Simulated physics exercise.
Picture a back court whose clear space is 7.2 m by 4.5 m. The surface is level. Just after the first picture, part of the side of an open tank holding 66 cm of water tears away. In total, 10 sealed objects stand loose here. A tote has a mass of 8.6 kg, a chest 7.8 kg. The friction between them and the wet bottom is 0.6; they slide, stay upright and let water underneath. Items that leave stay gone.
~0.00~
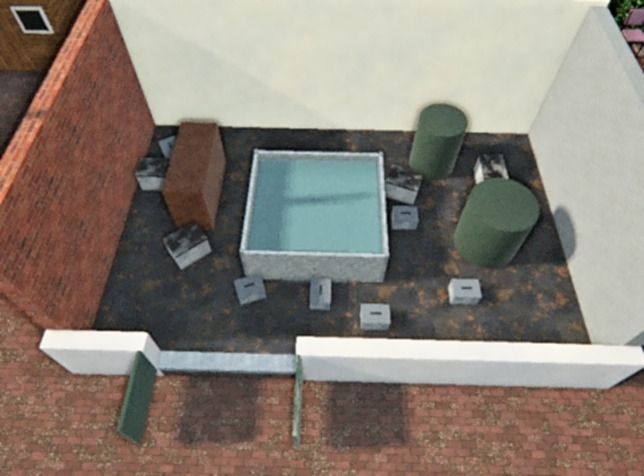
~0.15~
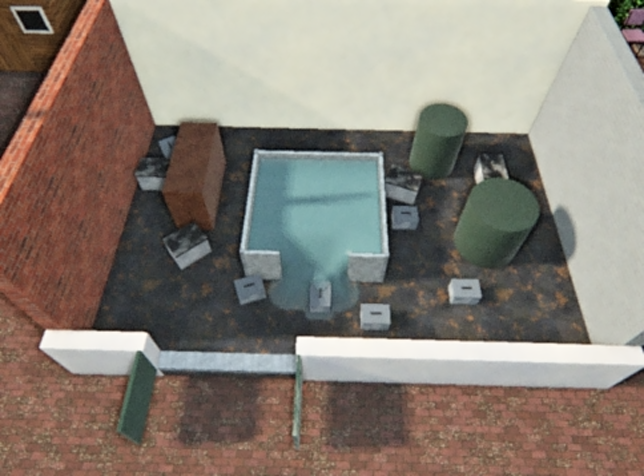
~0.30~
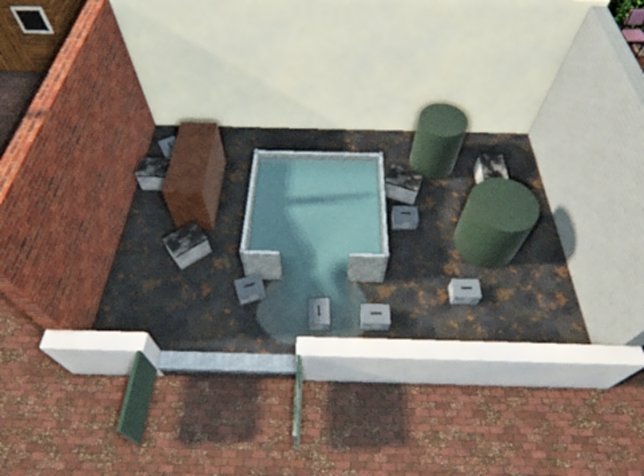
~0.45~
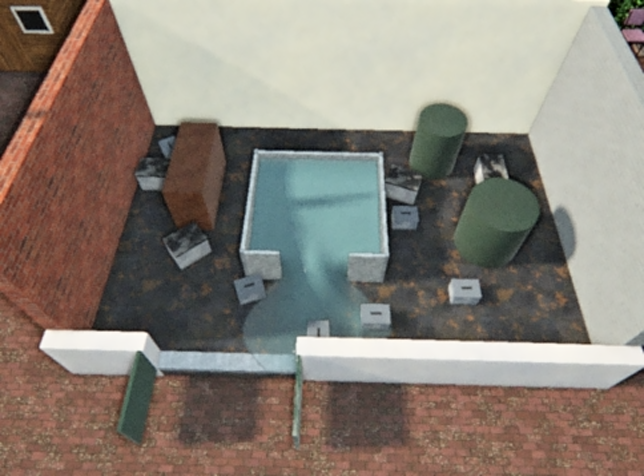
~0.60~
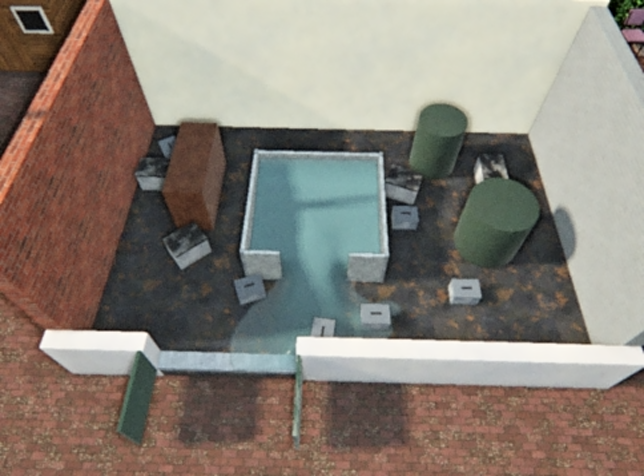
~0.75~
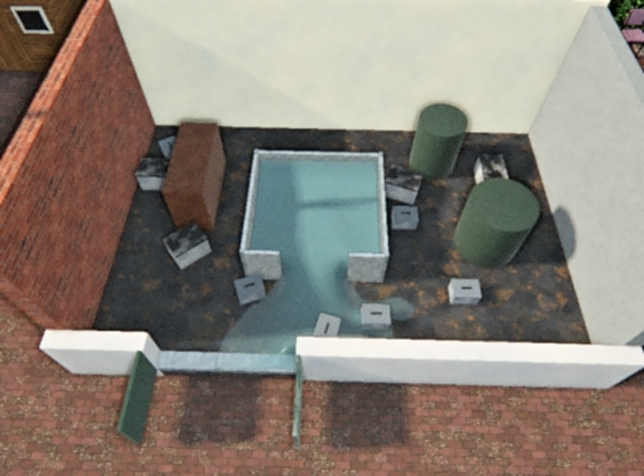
At first, a square, stone-edged tank of water stands full in a walled yard, with grey boxes scattered around it. Then part of its front side opens and water spreads across the dark ground toward the low front wall, pushing one box forward, after which that box shifts slightly while the others stay put.
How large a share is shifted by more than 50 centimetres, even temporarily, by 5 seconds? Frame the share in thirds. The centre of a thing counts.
That comes to not even a third.
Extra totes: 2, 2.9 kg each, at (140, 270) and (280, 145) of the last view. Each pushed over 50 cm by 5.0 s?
One by one I'd say not that far and not that far.
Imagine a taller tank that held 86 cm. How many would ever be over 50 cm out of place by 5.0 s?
It would come to 4 of them.
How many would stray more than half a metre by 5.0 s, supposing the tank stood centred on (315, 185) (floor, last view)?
Result: 3.
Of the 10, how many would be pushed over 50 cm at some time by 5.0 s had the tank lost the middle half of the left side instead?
In that case the number is 2.
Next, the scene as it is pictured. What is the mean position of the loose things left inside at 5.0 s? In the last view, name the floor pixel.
(341, 211).
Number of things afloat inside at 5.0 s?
At that moment it comes to 0.
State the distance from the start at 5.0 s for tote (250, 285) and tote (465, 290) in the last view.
In turn: 0 cm, 250 cm.
After 1.1 s 1 of 10 are over 50 cm from their spots; 1 afloat.
After 2.2 s 2 of 10 are over 50 cm from their spots; 0 afloat.
After 3.5 s 3 of 10 are over 50 cm from their spots; 0 afloat.
After 5.0 s 3 of 10 are over 50 cm from their spots, and 3 have been at some point; 0 afloat.
